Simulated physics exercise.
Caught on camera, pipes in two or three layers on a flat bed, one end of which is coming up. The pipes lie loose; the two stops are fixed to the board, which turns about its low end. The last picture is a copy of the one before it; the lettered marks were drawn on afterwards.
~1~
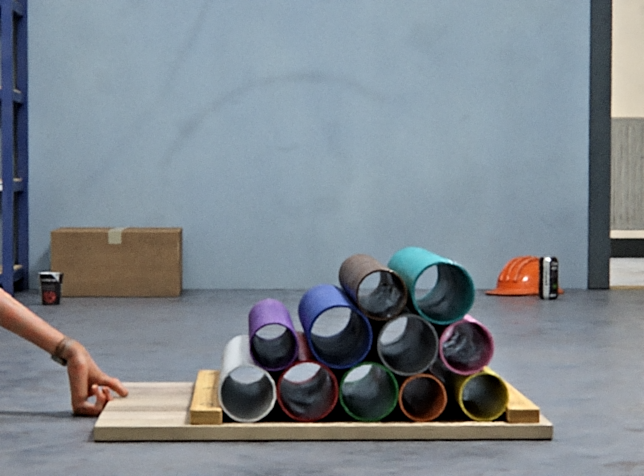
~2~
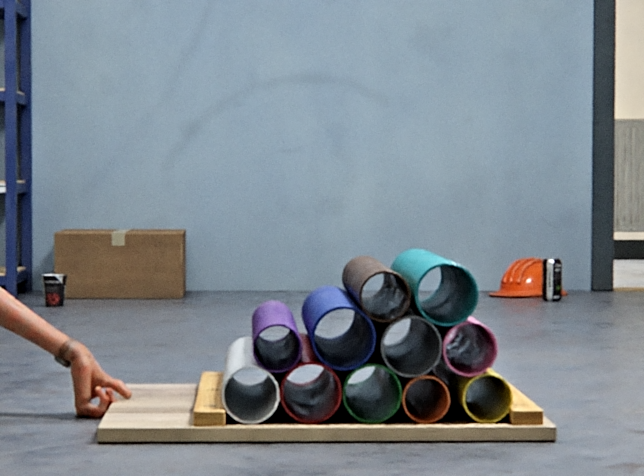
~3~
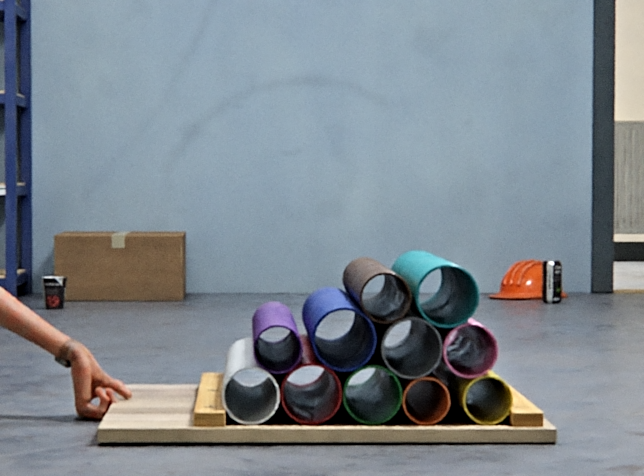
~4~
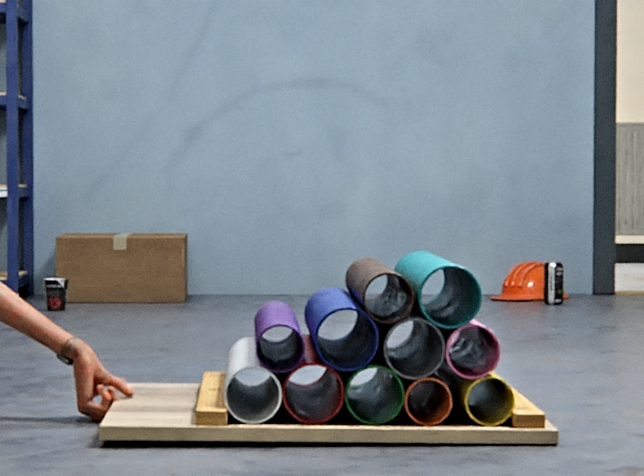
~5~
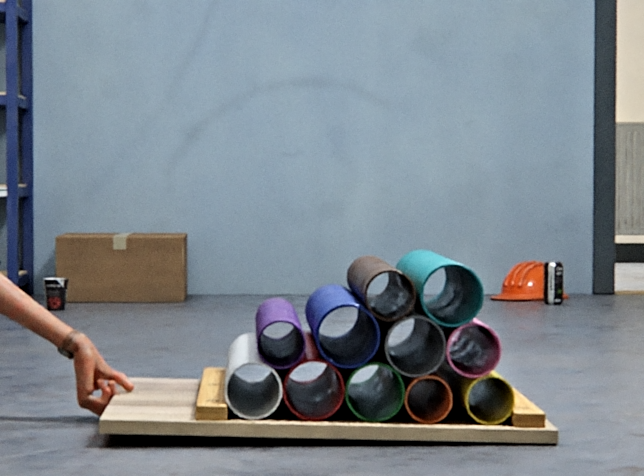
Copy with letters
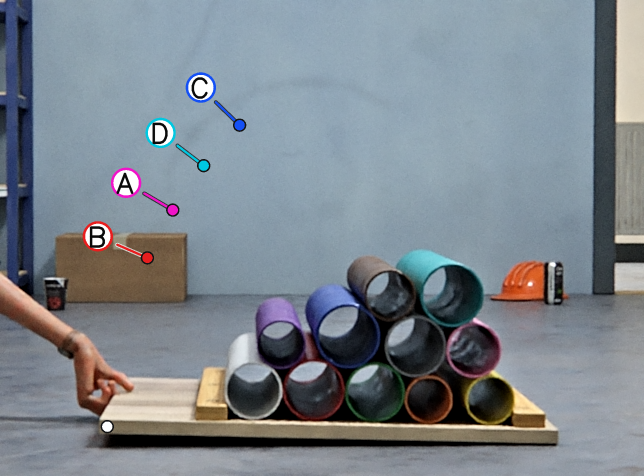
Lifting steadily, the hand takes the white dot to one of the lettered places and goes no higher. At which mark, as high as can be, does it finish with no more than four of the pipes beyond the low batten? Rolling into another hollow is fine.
It can be raised to B.
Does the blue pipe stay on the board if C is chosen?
The blue pipe: No.
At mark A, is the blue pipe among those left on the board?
No.
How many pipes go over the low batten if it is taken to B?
It comes to four.
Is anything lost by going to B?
Yes.
On the marked copy, A at (173, 210); B at (147, 258); C at (240, 125); D at (204, 166); the white dot at (107, 426).
With B. Early on, board at 15°.
Further on, board at 24°.
At the end, board at 24°, four over the low batten (grey, pink, brown, turquoise).
As for the rest, A five over the low batten; C eleven over the low batten; D eleven over the low batten.
